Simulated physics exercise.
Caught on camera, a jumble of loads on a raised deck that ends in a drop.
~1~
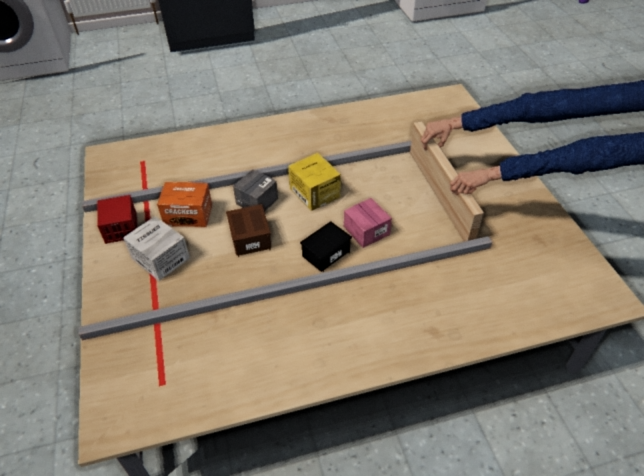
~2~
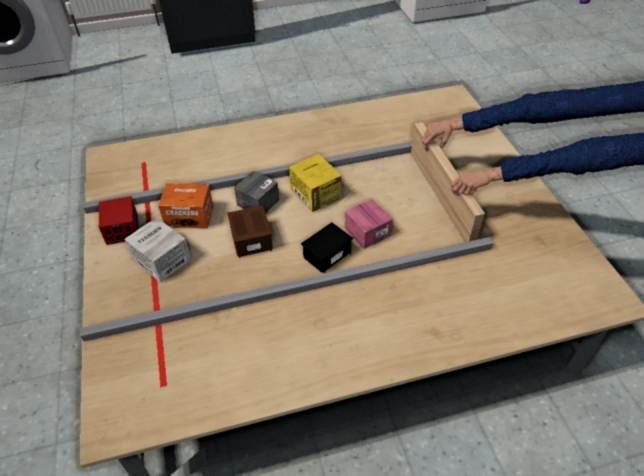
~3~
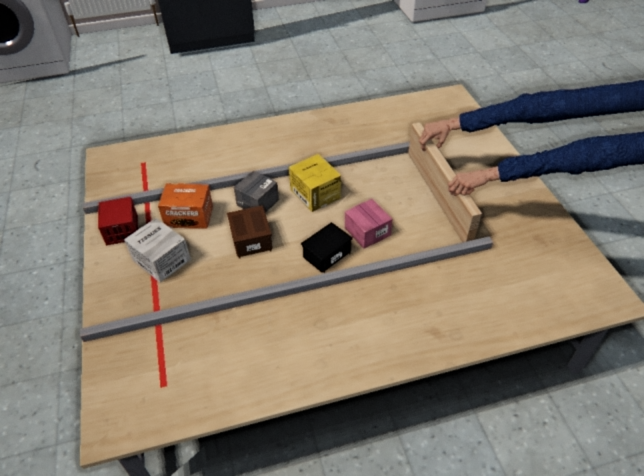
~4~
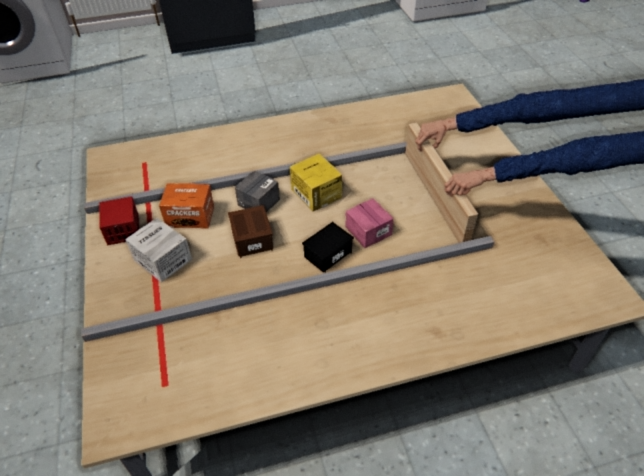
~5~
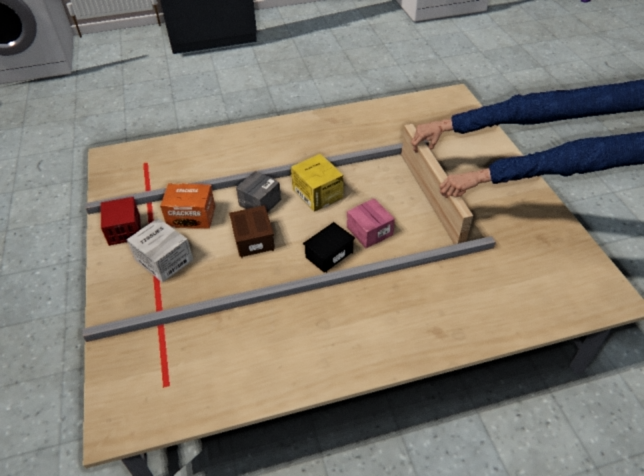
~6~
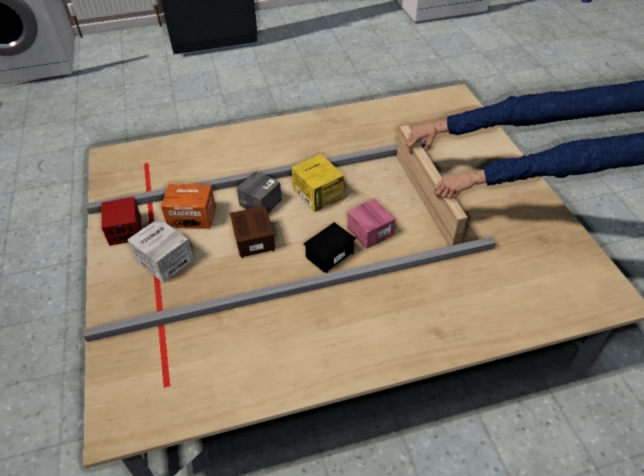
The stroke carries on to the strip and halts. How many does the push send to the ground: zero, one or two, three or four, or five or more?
The number that fall off is three or four.
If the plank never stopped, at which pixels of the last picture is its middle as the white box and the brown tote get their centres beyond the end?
For the white box at (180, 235), for the brown tote at (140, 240).
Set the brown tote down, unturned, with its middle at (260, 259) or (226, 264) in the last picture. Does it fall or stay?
The brown tote survives; survives.
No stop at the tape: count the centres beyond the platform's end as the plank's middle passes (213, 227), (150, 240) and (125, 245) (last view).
Place by place, 1, 3 and 6.
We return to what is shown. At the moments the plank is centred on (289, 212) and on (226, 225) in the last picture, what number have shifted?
At the one place 6, at the other 8.
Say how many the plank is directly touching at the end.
2 of them.
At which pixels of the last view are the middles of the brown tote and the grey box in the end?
The brown tote stops around (97, 261); the grey box around (94, 219).
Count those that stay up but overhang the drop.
That would be 3.
Soon after, none off yet; red crate at rest near (122, 221); white box at rest near (161, 250); orange box at rest near (189, 206).
After that, none off yet; red crate at rest near (122, 221); white box at rest near (161, 250); orange box displaced a little near (174, 207).
And then, none off yet; red crate tilting a little near (69, 233); white box displaced about its own width near (115, 253); orange box displaced well along near (110, 216).
In the end, the number that fall off is three or four; gone, orange box, white box and red crate.
